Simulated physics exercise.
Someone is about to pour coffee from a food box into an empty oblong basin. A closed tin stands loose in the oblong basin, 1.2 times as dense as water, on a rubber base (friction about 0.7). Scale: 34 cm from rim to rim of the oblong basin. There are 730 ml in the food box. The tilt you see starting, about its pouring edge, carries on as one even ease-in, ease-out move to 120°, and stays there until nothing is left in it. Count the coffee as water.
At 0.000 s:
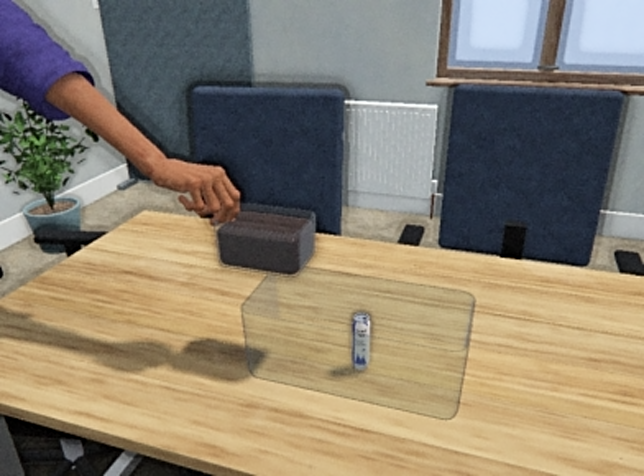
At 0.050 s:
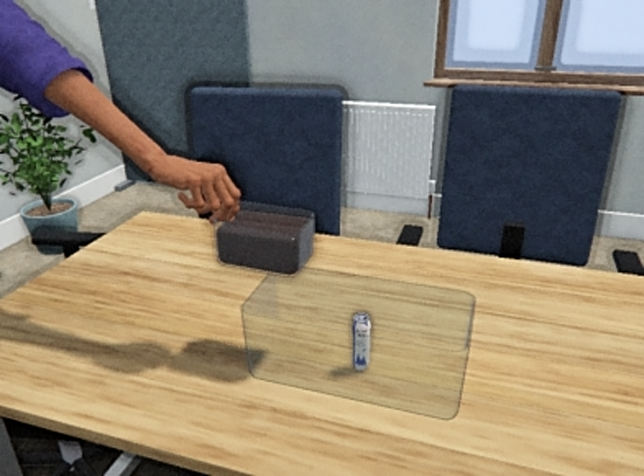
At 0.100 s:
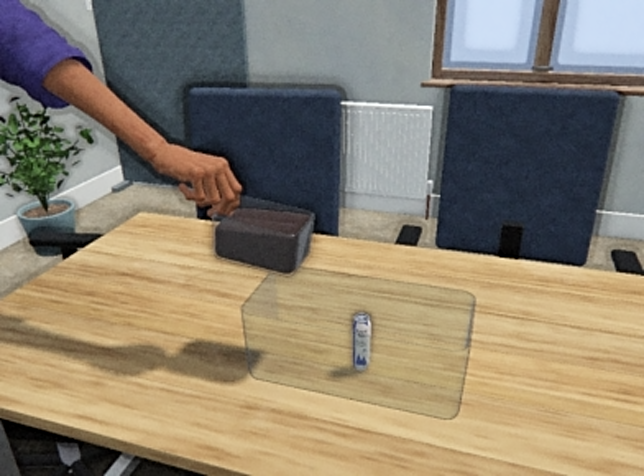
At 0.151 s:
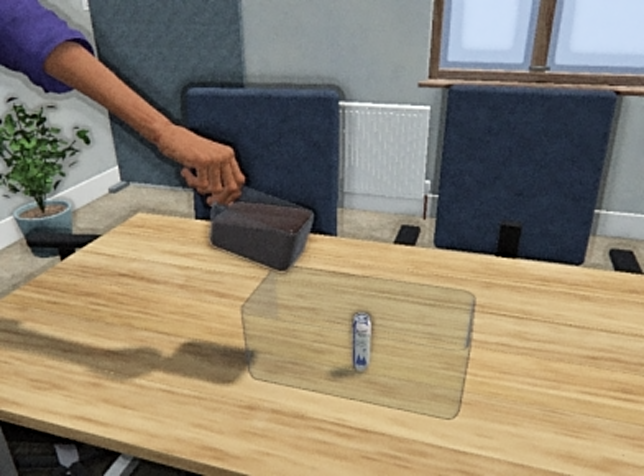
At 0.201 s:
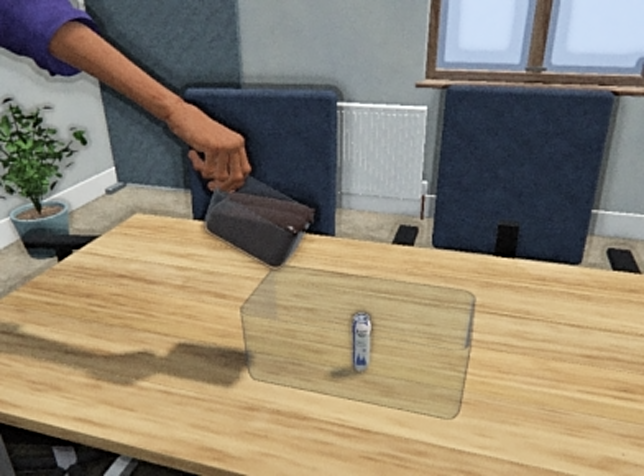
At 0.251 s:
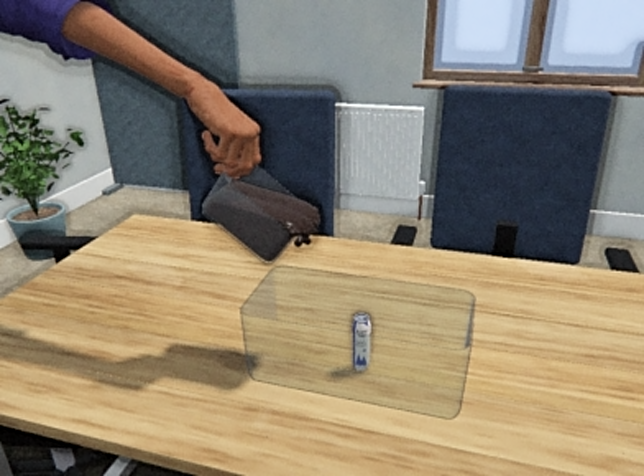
A brown-skinned arm in a purple sleeve reaches in from the left over a pale wooden table in a meeting room, seen from slightly above. Its hand holds a dark box near two navy chairs, behind a clear oblong basin with a small whitish tin standing inside. The hand tilts the box steadily rightward, and dark contents appear at its lower edge, while the view shifts very slightly.
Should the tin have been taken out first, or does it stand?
The tin stays up.
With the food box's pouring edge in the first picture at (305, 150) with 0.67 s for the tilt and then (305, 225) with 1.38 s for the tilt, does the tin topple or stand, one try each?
First it falls; then it stays up.
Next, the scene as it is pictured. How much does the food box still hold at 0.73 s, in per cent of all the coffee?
Some 0 per cent.
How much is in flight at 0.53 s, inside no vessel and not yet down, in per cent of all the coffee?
Some 58 per cent.
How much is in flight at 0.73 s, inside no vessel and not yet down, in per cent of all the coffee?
About 7 per cent.
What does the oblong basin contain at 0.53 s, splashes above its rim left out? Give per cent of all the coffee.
About 20 per cent.
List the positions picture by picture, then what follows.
The first picture shows tilt 0°; pouring edge (306, 225); surface from (229, 219) to (307, 229); the oblong basin's rim runs from (259, 286) to (472, 322); the tin's top is at (362, 320).
The second picture shows tilt 2°; pouring edge (306, 225); surface from (228, 219) to (307, 228).
The third picture shows tilt 6°; pouring edge (306, 225); surface from (227, 216) to (306, 224).
The fourth picture shows tilt 15°; pouring edge (306, 225); surface from (224, 210) to (307, 221); 1 per cent is over the edge.
The fifth picture shows tilt 25°; pouring edge (305, 225); surface from (221, 201) to (306, 221); 4 per cent is over the edge.
The sixth picture shows tilt 37°; pouring edge (304, 226); surface from (219, 190) to (299, 212); 7 per cent is over the edge.
Then, 0.53 s in, the tilt is 107° and 22 per cent is still to pour; the tin stands where it began.
Then, 0.73 s in, the tilt is 120° and 0 per cent is still to pour; the tin stands where it began.
Then, 0.94 s in, the tilt is 120° and 0 per cent is still to pour; the tin stands where it began.
Then, 1.17 s in, the tilt is 120° and 0 per cent is still to pour; the tin stands where it began.
Finally, the tin stands where it began.
